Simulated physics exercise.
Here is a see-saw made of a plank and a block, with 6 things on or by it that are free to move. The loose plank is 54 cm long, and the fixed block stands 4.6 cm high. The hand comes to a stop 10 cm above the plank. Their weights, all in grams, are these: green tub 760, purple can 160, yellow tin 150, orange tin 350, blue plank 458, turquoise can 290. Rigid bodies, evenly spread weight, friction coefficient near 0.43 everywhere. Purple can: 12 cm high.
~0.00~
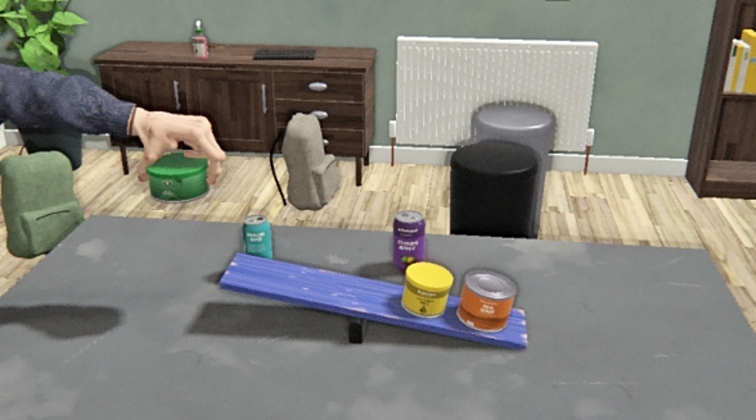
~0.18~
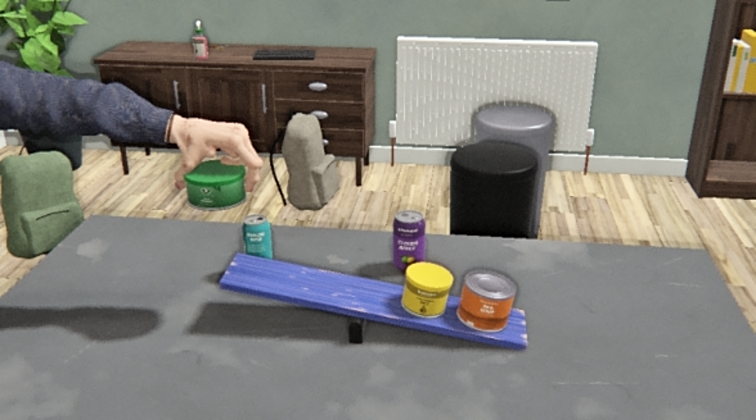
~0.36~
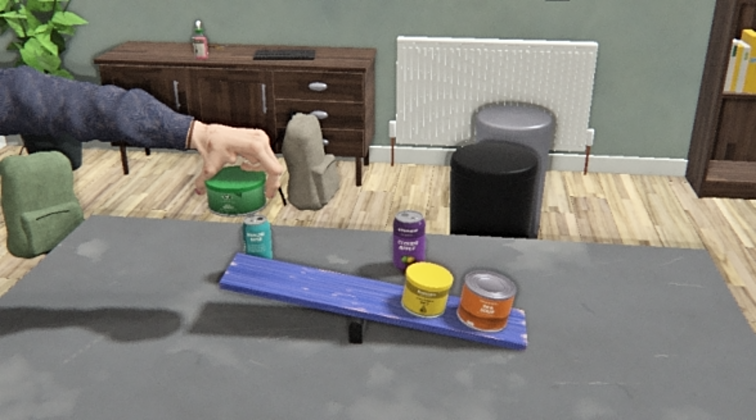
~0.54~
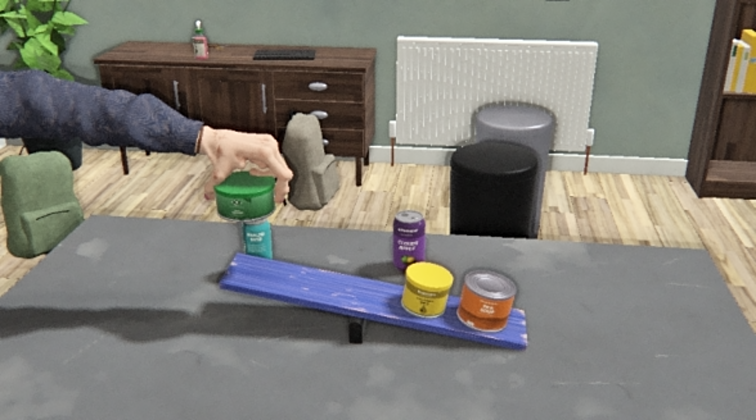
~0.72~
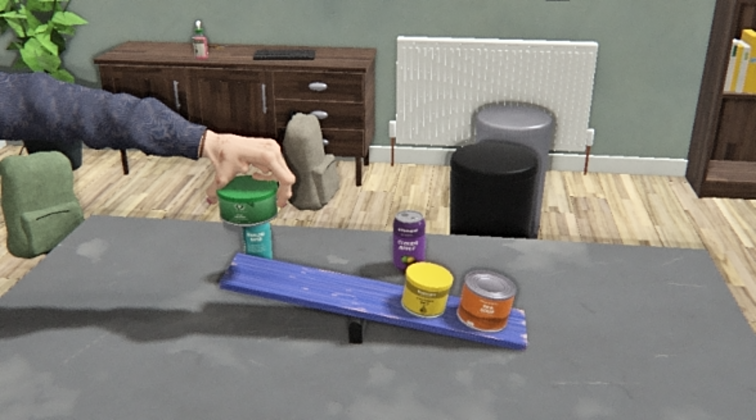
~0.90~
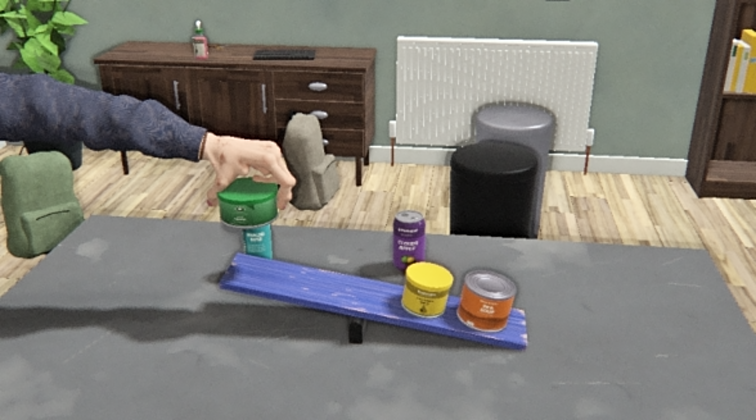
A hand in a dark blue sleeve holds a green tub at the left of a room, seen from slightly above a grey table. A blue plank slants down to the right across a small dark block, with yellow and orange tins on its lower end and turquoise and purple cans behind it. The hand carries the tub rightward, slows, and hovers above the raised end, while the camera stays still.
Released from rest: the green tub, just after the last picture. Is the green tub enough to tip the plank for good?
At the end of it all the plank goes the other way.
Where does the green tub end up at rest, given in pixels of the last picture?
Close to (255, 292).
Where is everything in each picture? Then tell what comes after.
In the first frame, 13 cm still to go; green tub (178, 177); purple can (409, 242).
In the second frame, 6 cm still to go; green tub (216, 185); orange tin (486, 301).
In the third frame, 3 cm still to go; green tub (236, 191); turquoise can (257, 247).
In the fourth frame, 1 cm still to go; green tub (245, 196); yellow tin (426, 290).
The fifth frame shows poised above the raised end; green tub (248, 200); blue plank (376, 300).
The sixth frame shows poised above the raised end; green tub (248, 202); purple can (409, 242).
Around 1.20 s, plank at 2°, tipped the other way; green tub shifted 15 cm near (255, 277); orange tin at 11° to upright; yellow tin at 11° to upright.
Around 1.30 s, plank at 11°, tipped the other way; green tub at 11° to upright near (255, 292); orange tin at 32° to upright; yellow tin at 32° to upright.
Finally (2.0 s), plank at 11°, tipped the other way; not toppled but over 4 cm from the start, green tub, yellow tin and orange tin; the other 3 still in place (within 4 cm). Final places as that camera would see them, green tub near (255, 292). The plank tips across.
